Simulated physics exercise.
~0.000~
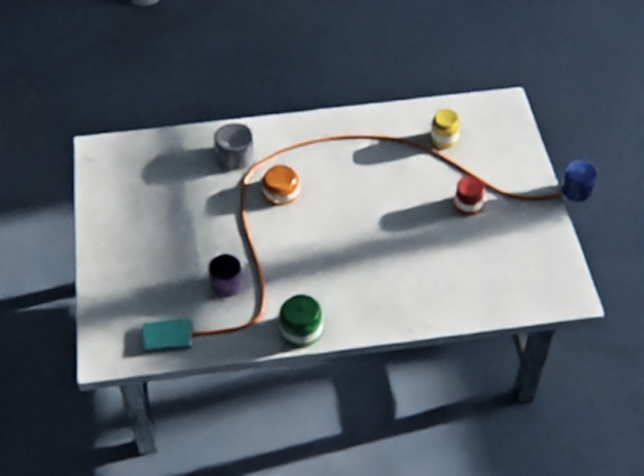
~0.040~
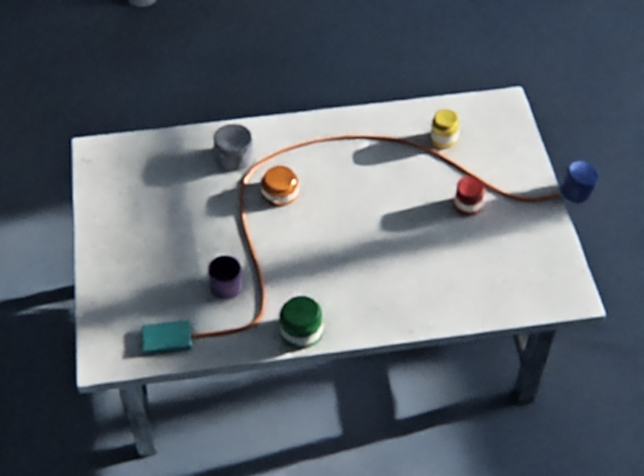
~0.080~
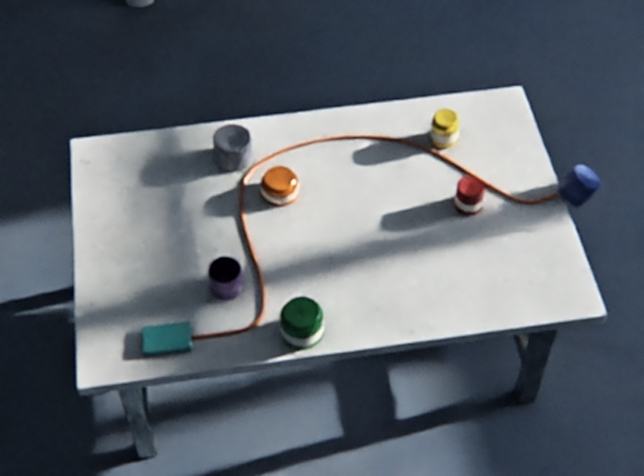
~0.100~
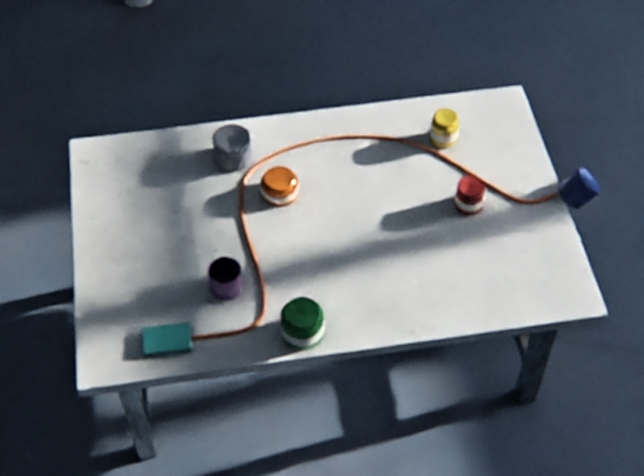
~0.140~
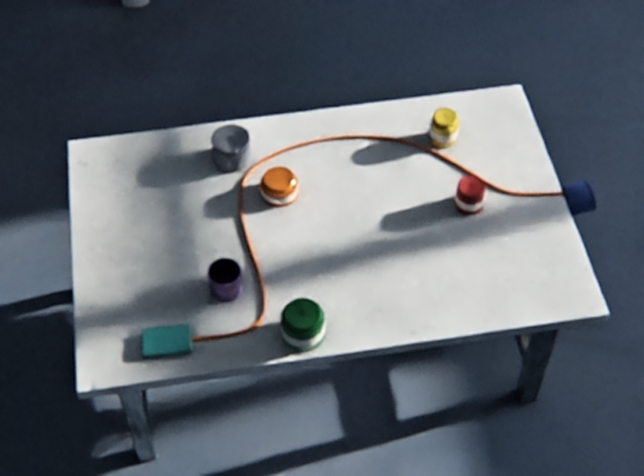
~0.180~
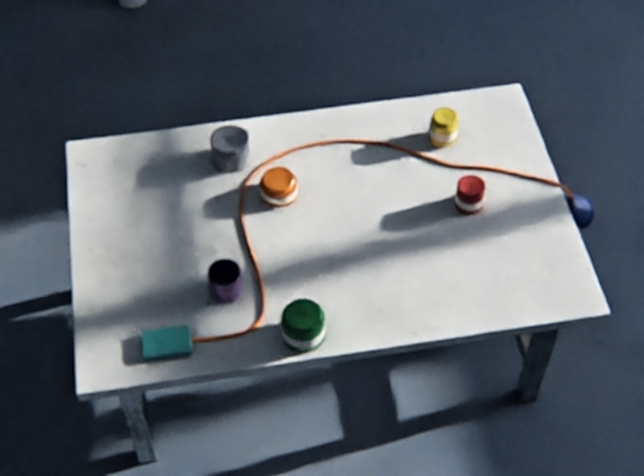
On a white table, a blue cylinder tips over the right edge, pulling an orange cable straighter.
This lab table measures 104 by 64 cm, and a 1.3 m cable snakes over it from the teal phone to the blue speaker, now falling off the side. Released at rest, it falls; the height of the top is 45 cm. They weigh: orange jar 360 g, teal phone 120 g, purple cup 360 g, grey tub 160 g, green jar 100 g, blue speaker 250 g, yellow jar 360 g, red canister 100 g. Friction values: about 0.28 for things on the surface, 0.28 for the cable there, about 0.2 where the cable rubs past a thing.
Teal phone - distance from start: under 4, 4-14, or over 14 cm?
It will make a medium-sized trip.
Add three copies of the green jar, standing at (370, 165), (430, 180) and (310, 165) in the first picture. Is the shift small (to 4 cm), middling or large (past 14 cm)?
My read, first to last: Mid-range, low, high.
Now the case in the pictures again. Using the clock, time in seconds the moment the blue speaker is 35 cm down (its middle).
It gets there at roughly 0.38 s.
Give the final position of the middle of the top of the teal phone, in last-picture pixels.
Rest point, last frame: Approx. (213, 330).
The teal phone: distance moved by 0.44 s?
The teal phone is 8 cm out of place.
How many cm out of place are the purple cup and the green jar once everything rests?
For the purple cup it's 4 cm, while the green jar comes to 0 cm.
After 0.4 s, the cable's tail end at (211, 305); teal phone 8 cm off its start, orange jar 7 cm off its start, blue speaker over the edge.
After 0.7 s, the cable's tail end at (222, 313); teal phone 9 cm off its start, orange jar 10 cm off its start, blue speaker over the edge.
After 0.9 s, the cable's tail end at (222, 313); teal phone 9 cm off its start at (213, 330), orange jar 10 cm off its start at (312, 202), blue speaker over the edge.
After 1.2 s, the cable's tail end at (222, 313); teal phone 9 cm off its start, orange jar 10 cm off its start, blue speaker over the edge.
After 2.4 s, the cable's tail end at (222, 313); teal phone 9 cm off its start at (213, 330), orange jar 10 cm off its start at (312, 202), blue speaker over the edge, purple cup 4 cm off its start at (225, 254).
